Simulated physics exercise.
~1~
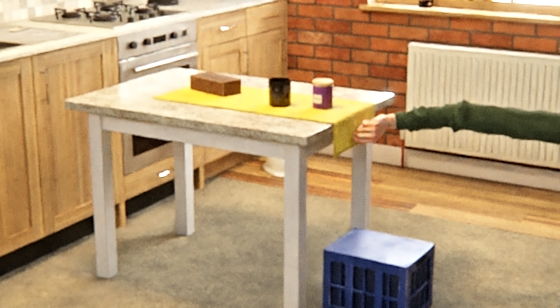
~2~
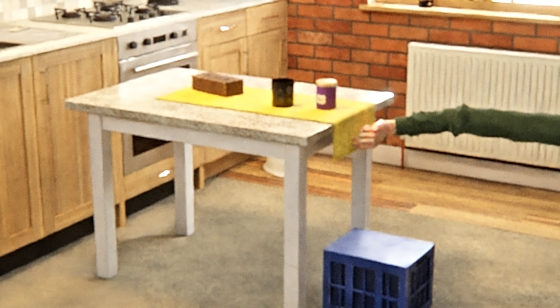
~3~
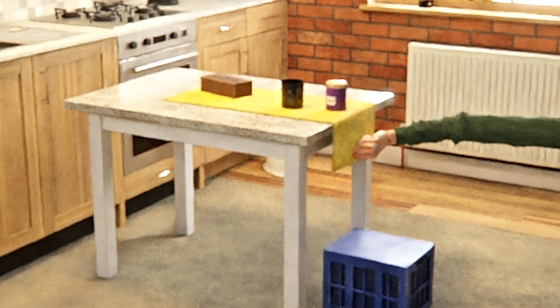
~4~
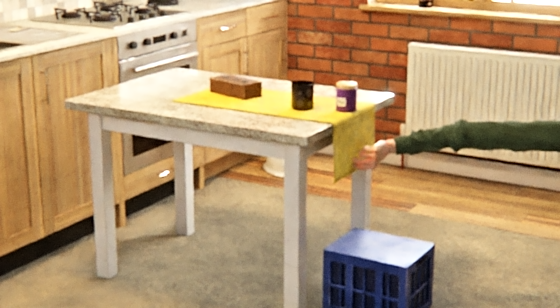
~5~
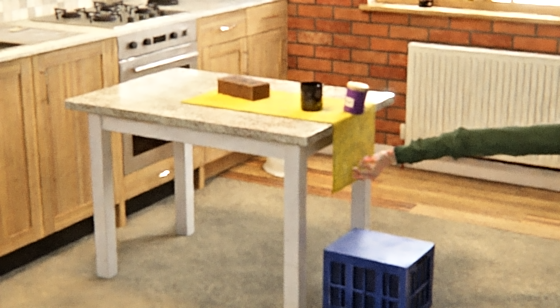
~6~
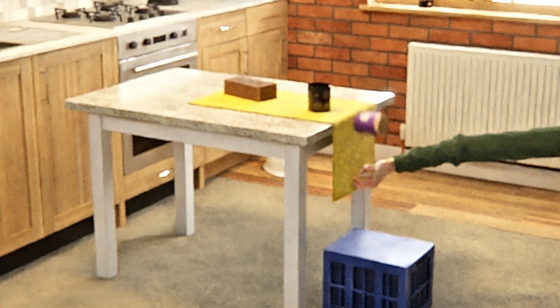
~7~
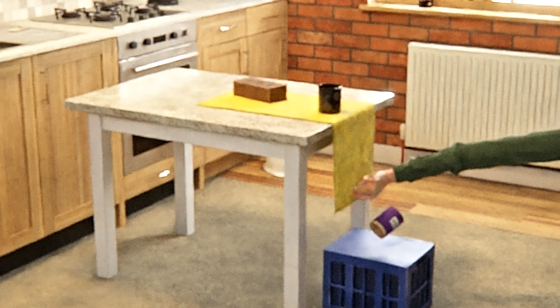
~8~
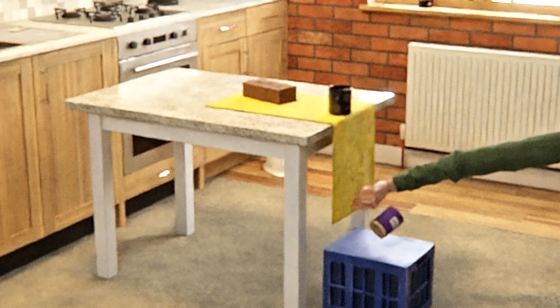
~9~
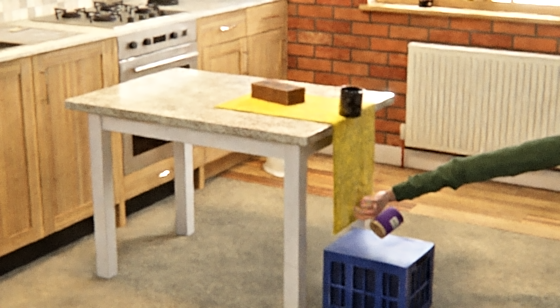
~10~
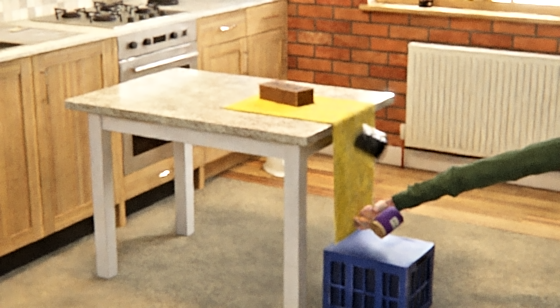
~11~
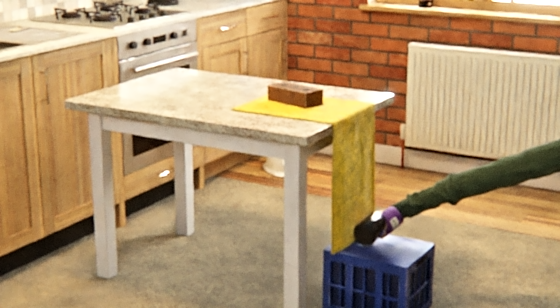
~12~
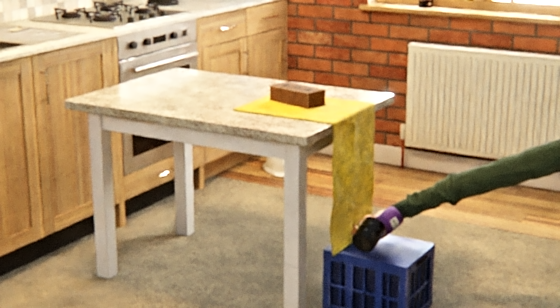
A yellow hand towel lies across the right end of a pale-topped table in a kitchen, seen from a fixed, slightly raised view, with a brown brick, a black mug and a purple jar on it and a blue crate on the floor below. A green-sleeved arm reaches in from the right and draws the hem steadily downward, carrying all three rightward. The jar leans, tips over the edge and drops to the crate. The mug follows, tumbling off the same end. Finally the hand stops low by the crate, mug and jar beside it, while the brick stays on the table.
